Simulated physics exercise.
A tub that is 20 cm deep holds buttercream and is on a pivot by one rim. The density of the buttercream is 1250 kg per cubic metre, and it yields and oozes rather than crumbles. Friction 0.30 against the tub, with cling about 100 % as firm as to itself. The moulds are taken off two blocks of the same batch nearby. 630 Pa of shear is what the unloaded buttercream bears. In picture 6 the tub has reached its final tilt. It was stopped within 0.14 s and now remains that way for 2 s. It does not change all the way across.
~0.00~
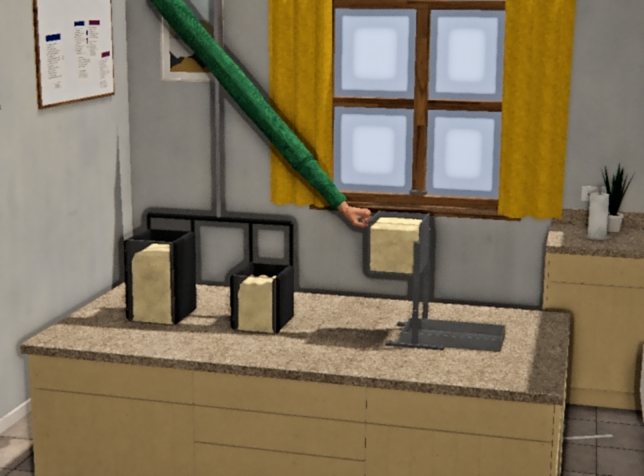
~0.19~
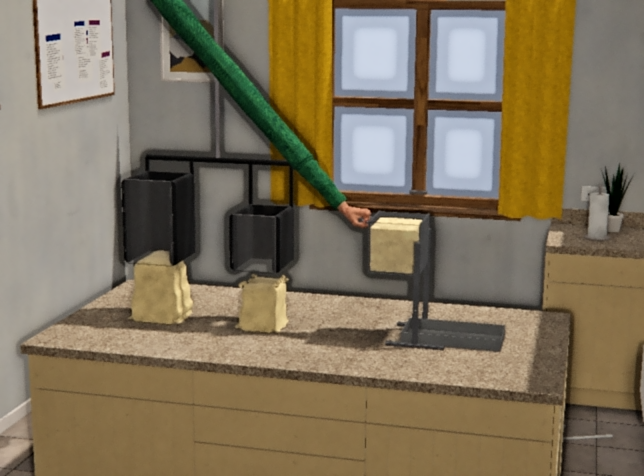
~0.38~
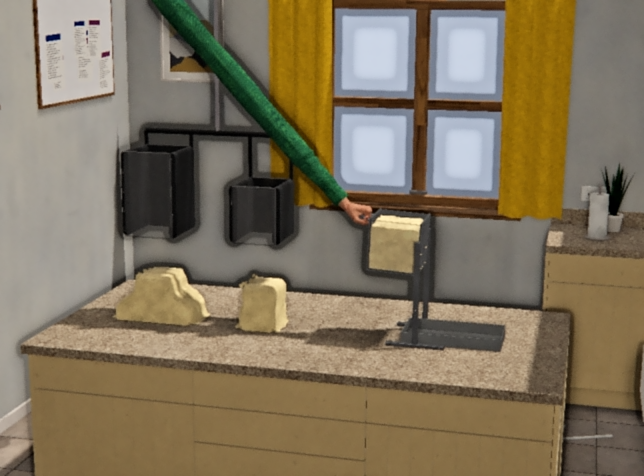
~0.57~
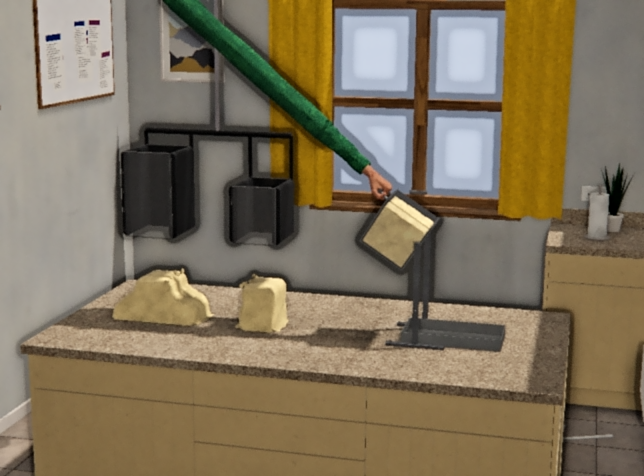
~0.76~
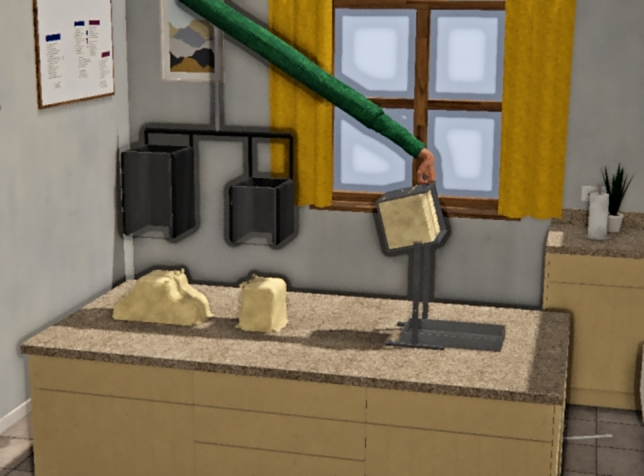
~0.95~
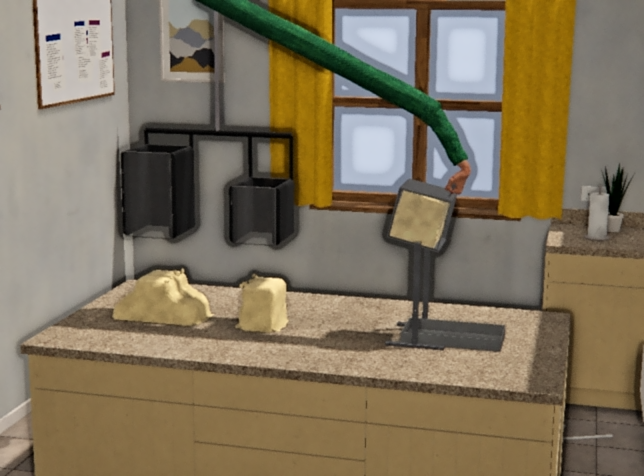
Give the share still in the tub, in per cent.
45 %.
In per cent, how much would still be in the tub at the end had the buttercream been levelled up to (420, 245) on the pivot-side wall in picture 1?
Around 75 per cent.
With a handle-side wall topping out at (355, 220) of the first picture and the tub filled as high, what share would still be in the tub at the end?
I'd put it at close to 30 per cent.
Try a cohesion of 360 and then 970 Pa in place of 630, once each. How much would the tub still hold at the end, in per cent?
30 %, then 100 %.
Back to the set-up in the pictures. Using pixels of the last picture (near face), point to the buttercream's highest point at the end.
Peak location: Approx. (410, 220).
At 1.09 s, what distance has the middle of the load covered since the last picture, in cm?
About 2 cm.
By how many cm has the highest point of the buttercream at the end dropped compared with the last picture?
The top ends up some 11 cm below its level in the last picture.
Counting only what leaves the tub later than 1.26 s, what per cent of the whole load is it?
I'd say close to 30 in a hundred.
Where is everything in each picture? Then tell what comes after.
In the first frame, handle-side rim at (370, 222), tilt 0 degrees; highest point of the buttercream at (372, 227); test blocks 30 cm, 19 cm high (left to right).
In the second frame, handle-side rim at (370, 222), tilt 0 degrees; highest point of the buttercream at (372, 227); test blocks 27 cm, 19 cm high (left to right).
In the third frame, handle-side rim at (372, 219), tilt 3 degrees; highest point of the buttercream at (376, 226); test blocks 20 cm, 19 cm high (left to right).
In the fourth frame, handle-side rim at (389, 200), tilt 33 degrees; highest point of the buttercream at (388, 207); test blocks 19 cm, 19 cm high (left to right).
In the fifth frame, handle-side rim at (427, 193), tilt 76 degrees; highest point of the buttercream at (418, 196); test blocks 19 cm, 19 cm high (left to right).
In the sixth frame, handle-side rim at (451, 203), tilt 103 degrees; highest point of the buttercream at (407, 192); test blocks 19 cm, 19 cm high (left to right).
By 1.09 s, the tub is at 103 degrees and holds 100 %.
By 1.26 s, the tub is at 103 degrees and holds 72 %.
By 1.43 s, the tub is at 103 degrees and holds 48 %.
By 1.60 s, the tub is at 103 degrees and holds 45 %.
By 2.95 s, at the end, the tub is at 103 degrees and holds 45 %.
